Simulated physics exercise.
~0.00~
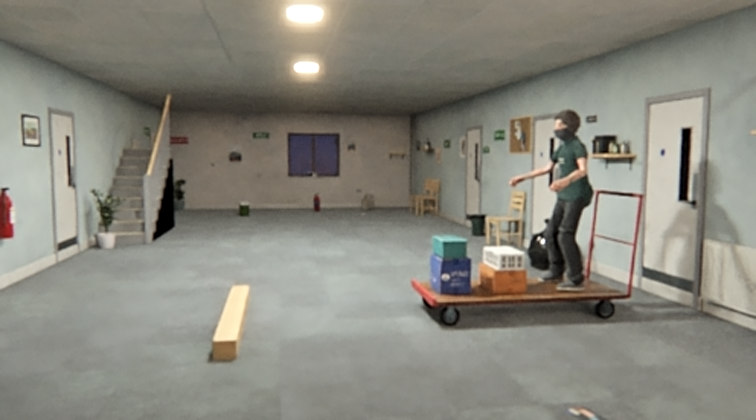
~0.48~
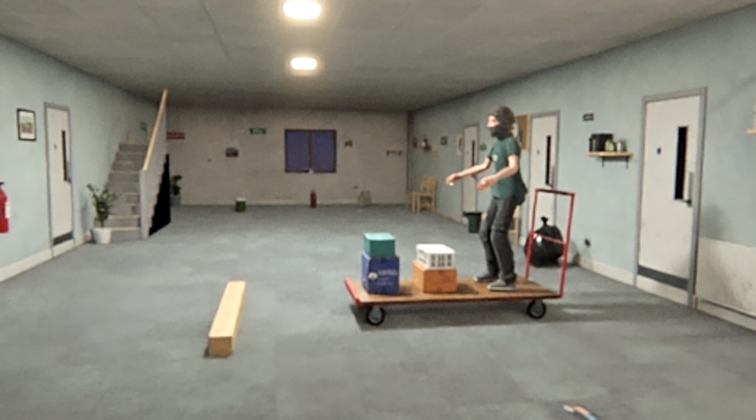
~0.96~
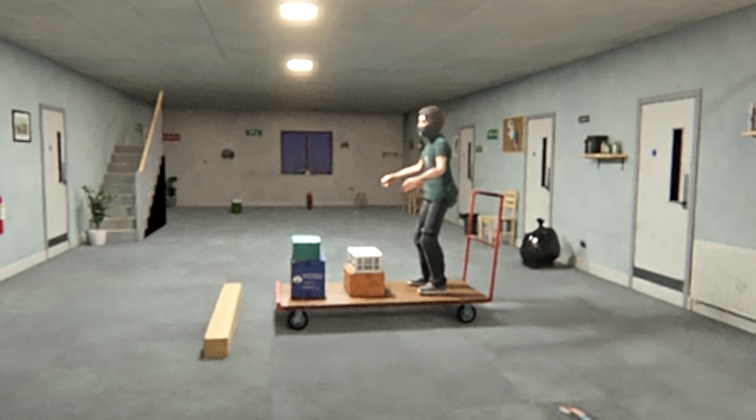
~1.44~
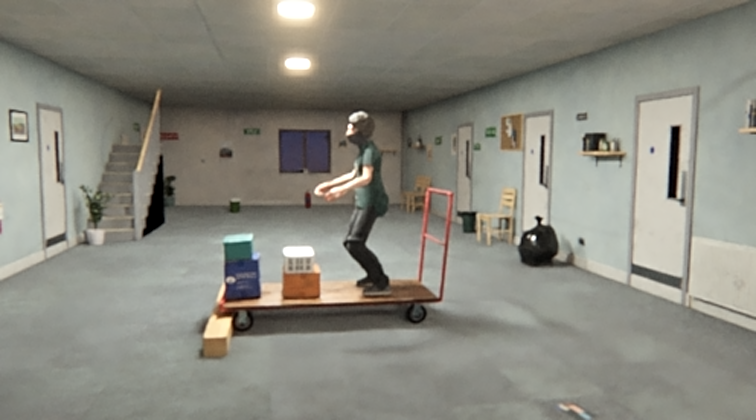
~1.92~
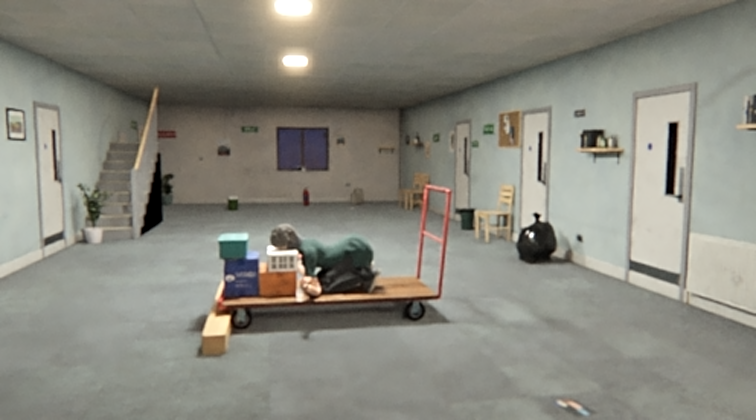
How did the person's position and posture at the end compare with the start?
At the start the person was standing upright on the trolley over on the right, but by the end they were farther left and lower down, lying slumped on the deck against the boxes.
